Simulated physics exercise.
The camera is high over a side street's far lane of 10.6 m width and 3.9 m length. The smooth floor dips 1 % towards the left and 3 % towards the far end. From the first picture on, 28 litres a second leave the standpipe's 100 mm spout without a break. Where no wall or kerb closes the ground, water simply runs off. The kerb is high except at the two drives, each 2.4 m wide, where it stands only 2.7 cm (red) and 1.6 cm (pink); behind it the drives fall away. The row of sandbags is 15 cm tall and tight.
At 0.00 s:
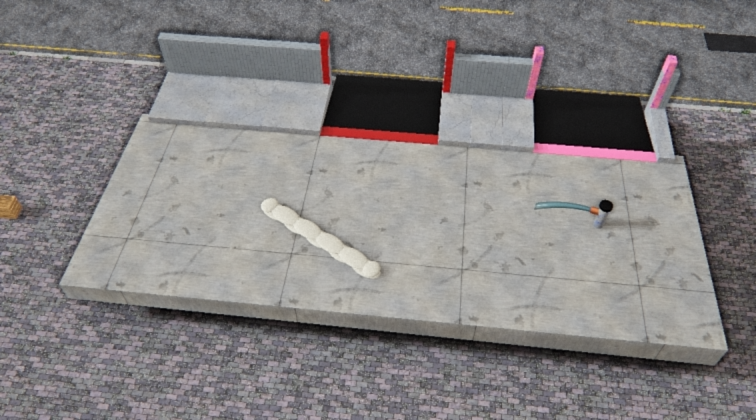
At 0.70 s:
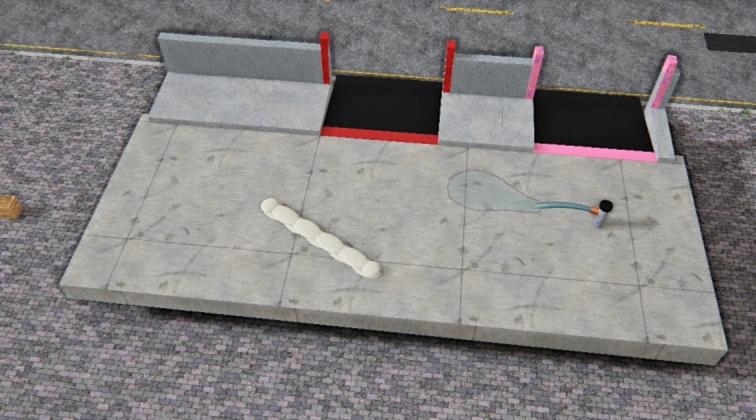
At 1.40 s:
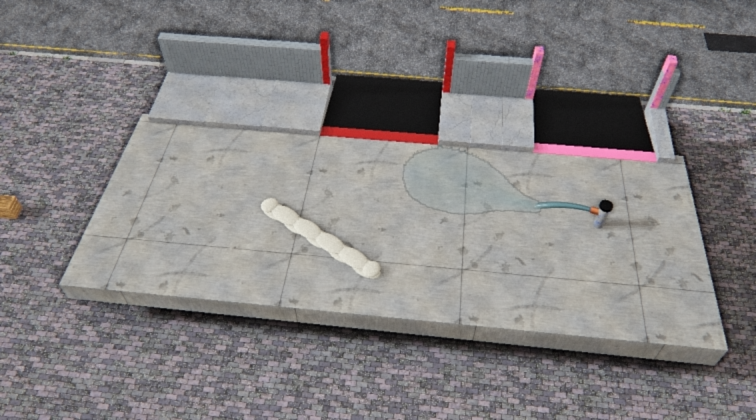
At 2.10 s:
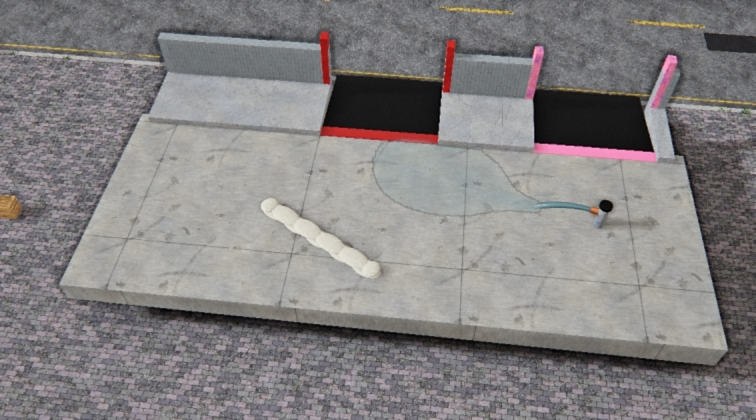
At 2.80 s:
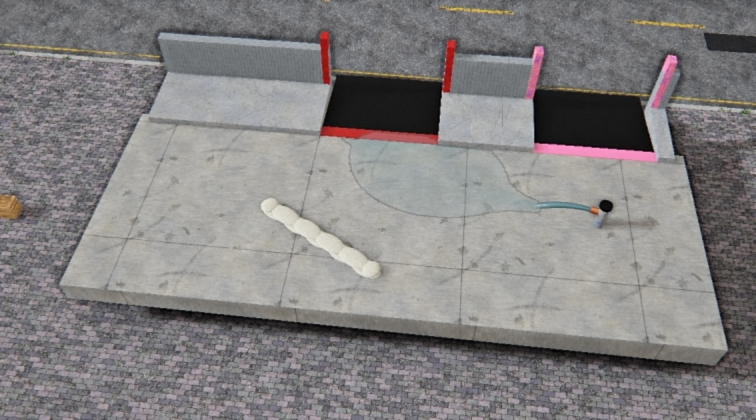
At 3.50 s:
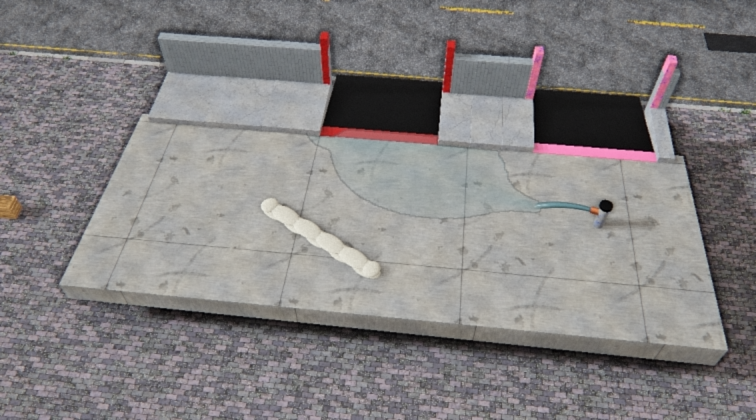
On a grey pavement slab, water from a small spout spreads left towards the red-edged opening.
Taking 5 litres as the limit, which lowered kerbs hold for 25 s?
One by one: At the red drive it passes the limit; at the pink drive it keeps below the limit.
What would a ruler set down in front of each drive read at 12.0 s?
In cm: Red 4.5, pink 0.4.
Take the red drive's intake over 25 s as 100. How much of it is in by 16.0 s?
Some 55 per cent by then.
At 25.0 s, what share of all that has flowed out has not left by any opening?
Some 36 per cent remains.
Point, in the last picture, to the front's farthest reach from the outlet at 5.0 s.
At about (252, 132).
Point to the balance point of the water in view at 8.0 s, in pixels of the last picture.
Near (351, 158).
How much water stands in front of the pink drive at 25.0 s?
Roughly 0.6 cm deep.
After 5.0 s water covers 15 % of the floor and is deepest (5 cm) near (321, 138); red drive 4.4 cm at the lowered kerb, 9 L in, pink drive not reached.
After 8.0 s water covers 25 % of the floor and is deepest (6 cm) near (321, 138); red drive 4.6 cm at the lowered kerb, 32 L in, pink drive not reached.
After 12.0 s water covers 25 % of the floor and is deepest (6 cm) near (321, 138); red drive 4.6 cm at the lowered kerb, 67 L in, pink drive not reached.
After 16.0 s water covers 25 % of the floor and is deepest (6 cm) near (321, 138); red drive 4.6 cm at the lowered kerb, 103 L in, pink drive 0.59 cm at the lowered kerb, 0 L in.
After 25.0 s water covers 25 % of the floor and is deepest (6 cm) near (321, 138); red drive 4.6 cm at the lowered kerb, 185 L in, pink drive 0.66 cm at the lowered kerb, 0 L in.
